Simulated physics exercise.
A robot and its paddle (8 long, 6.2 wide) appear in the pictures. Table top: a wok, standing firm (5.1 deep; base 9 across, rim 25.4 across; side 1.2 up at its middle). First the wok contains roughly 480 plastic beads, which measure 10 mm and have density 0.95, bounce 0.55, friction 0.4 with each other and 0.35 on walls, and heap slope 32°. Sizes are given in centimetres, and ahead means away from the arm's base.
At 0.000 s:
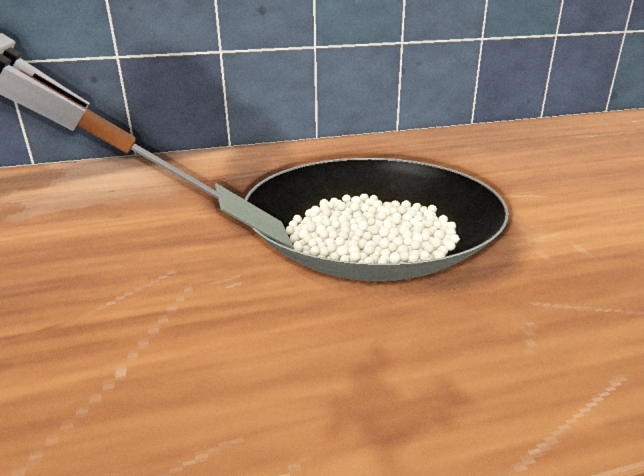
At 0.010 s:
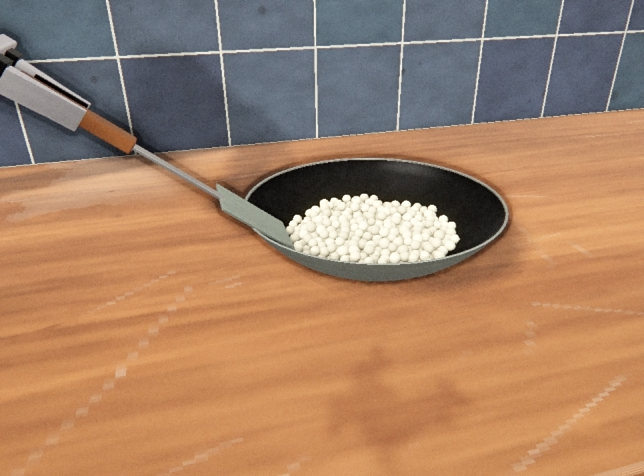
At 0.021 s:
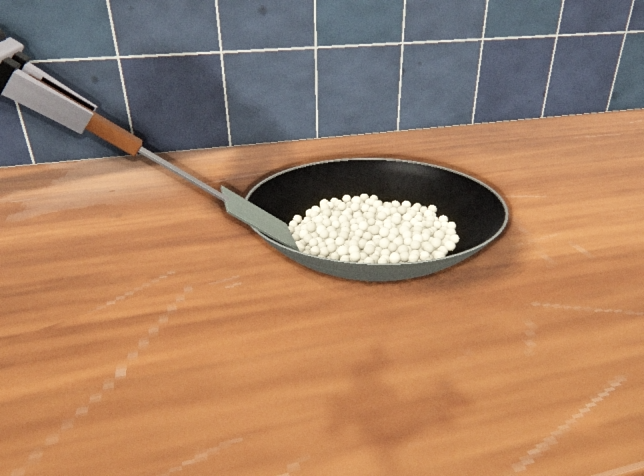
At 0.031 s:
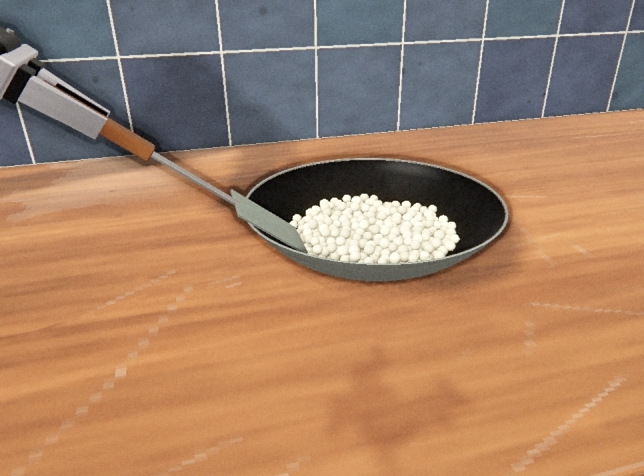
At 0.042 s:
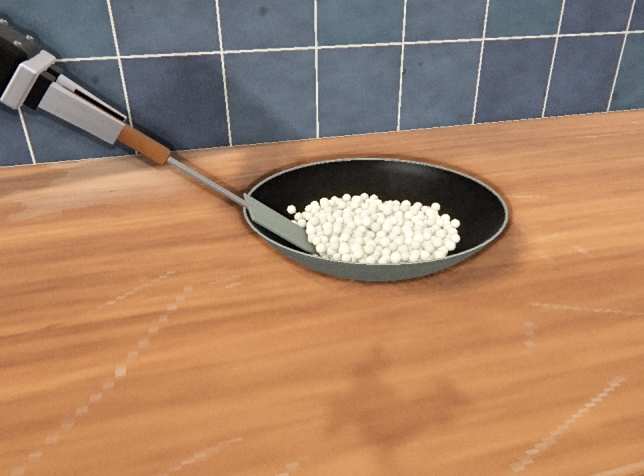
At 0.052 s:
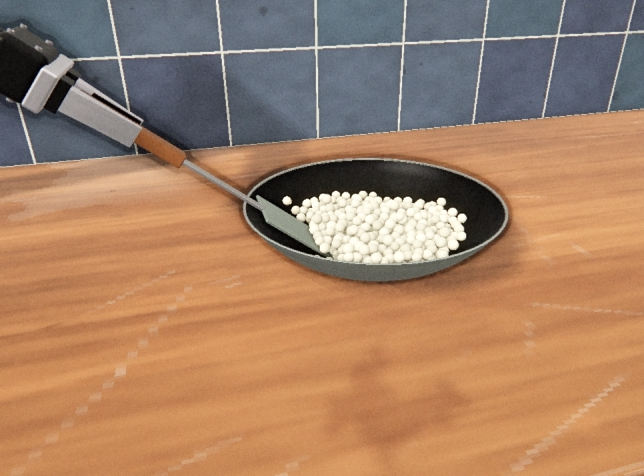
A robot arm holding a grey paddle by its brown handle moves slightly right and down into a dark wok, nudging a heap of small white beads so that a few shift and spread at its edges. The wok rests on a wooden table top before a wall of blue tiles with pale grout. The view is from slightly above, and the camera stays still.
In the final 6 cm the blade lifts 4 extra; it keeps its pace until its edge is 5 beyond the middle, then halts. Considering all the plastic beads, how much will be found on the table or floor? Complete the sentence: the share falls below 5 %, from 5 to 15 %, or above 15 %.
The share falls from 5 to 15 %.
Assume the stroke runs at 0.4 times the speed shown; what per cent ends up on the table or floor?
I'd put it around 0 per cent.
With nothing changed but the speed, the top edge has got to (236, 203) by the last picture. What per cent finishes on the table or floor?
That share would be some 0 percent.
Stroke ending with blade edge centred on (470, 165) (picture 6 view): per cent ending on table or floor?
I'd put it near 25 per cent.
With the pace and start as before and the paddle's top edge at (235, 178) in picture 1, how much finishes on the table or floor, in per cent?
Roughly 5%.
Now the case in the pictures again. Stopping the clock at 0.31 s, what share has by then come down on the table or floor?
Close to 6 per cent of the load.
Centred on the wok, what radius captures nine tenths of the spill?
I reckon it's some 90 centimetres.
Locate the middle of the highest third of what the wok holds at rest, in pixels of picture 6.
Around (437, 213).
By 0.08 s, sloping 39°, highest piece 5 above the table; 477 in the wok.
By 0.10 s, sloping 39°, highest piece 7 above the table; 477 in the wok.
By 0.31 s, sloping 39°, highest piece 9 above the table; 437 in the wok, 32 on the table or floor, 8 on the blade or in flight.
By 1.36 s, sloping 39°, highest piece 5 above the table; 437 in the wok, 40 on the table or floor.
Final count, 437 in the wok, 40 on the table or floor. That is 8 % on the table or floor.
